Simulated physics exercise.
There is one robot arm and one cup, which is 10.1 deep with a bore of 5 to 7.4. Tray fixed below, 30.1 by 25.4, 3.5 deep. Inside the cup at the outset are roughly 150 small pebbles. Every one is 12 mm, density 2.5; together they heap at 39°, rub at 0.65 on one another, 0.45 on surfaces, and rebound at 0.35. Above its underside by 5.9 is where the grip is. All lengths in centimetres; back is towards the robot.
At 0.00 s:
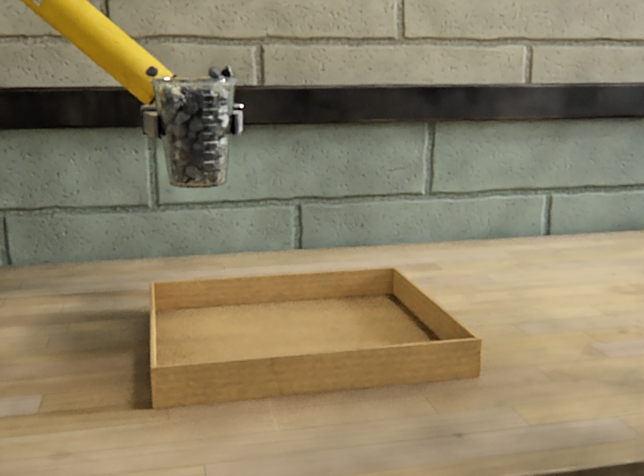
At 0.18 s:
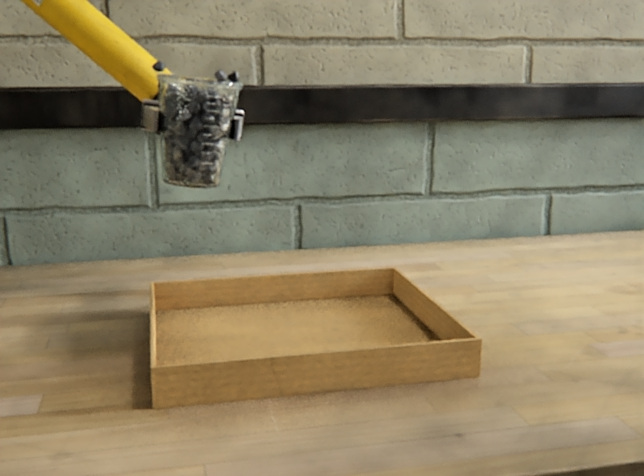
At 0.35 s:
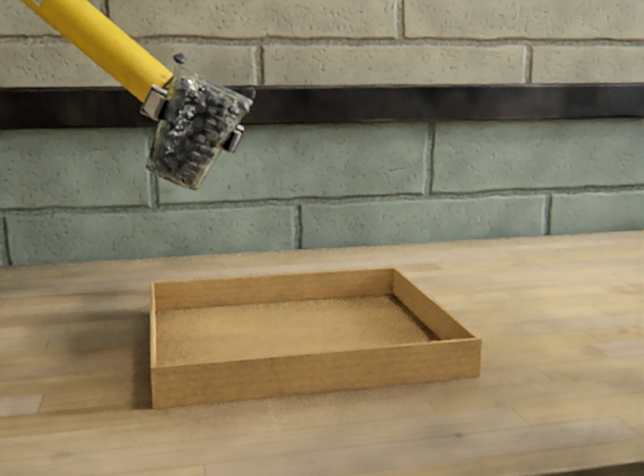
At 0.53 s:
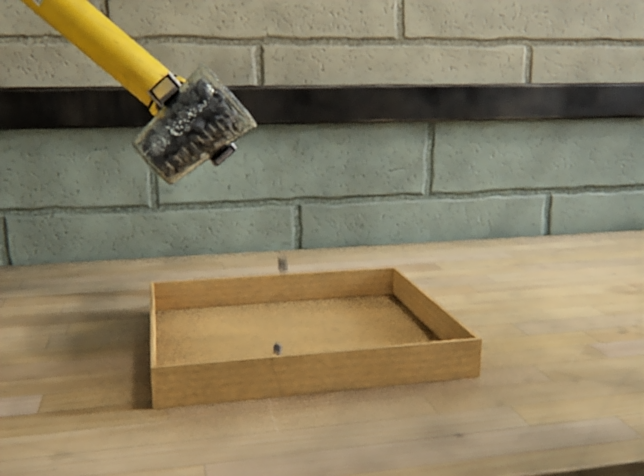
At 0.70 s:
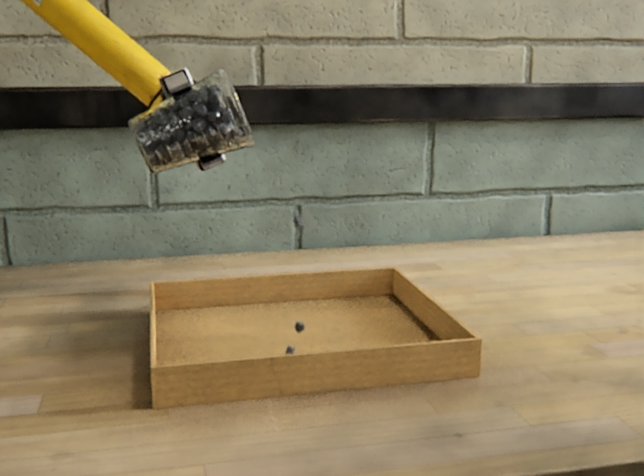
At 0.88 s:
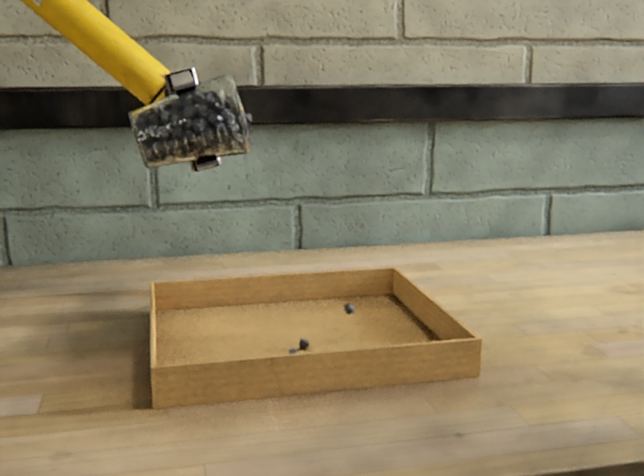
On a wooden tabletop before a brick wall, a yellow robot arm holds a clear cup full of dark pebbles above and behind a shallow tray. The arm tilts the cup steadily to the right until it lies nearly on its side, and three pebbles drop into the tray.
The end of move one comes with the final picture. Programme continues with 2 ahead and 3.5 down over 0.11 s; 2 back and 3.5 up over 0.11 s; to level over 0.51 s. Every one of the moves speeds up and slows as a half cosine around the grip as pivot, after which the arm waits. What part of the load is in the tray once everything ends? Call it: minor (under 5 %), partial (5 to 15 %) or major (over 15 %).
My call is partial.
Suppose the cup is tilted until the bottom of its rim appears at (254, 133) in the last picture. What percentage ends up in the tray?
I'd put it at roughly 5 %.
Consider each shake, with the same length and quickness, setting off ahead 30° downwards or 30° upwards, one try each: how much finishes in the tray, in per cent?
You'd get about 20 per cent with the first setting and about 65 per cent with the second.
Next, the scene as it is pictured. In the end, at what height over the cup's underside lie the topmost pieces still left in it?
About 10.5 cm.
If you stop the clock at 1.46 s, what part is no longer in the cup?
About 10 per cent.
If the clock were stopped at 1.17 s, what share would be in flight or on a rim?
Some 4 percent.
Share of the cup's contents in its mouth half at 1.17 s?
Around 55 percent.
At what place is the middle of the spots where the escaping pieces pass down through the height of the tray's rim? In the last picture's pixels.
They come down centred close to (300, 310).
By 1.17 s, tilted 72° forward, highest piece 26 above the table; 140 in the cup, 7 in the tray, 6 in flight or on a rim.
By 1.46 s, tilted 14° forward, highest piece 27 above the table; 140 in the cup, 13 in the tray.
By 1.81 s, level, highest piece 28 above the table; 140 in the cup, 13 in the tray.
By 2.86 s, level, highest piece 28 above the table; 140 in the cup, 13 in the tray.
Final count, 140 in the cup, 13 in the tray. That is 8 % in the tray.
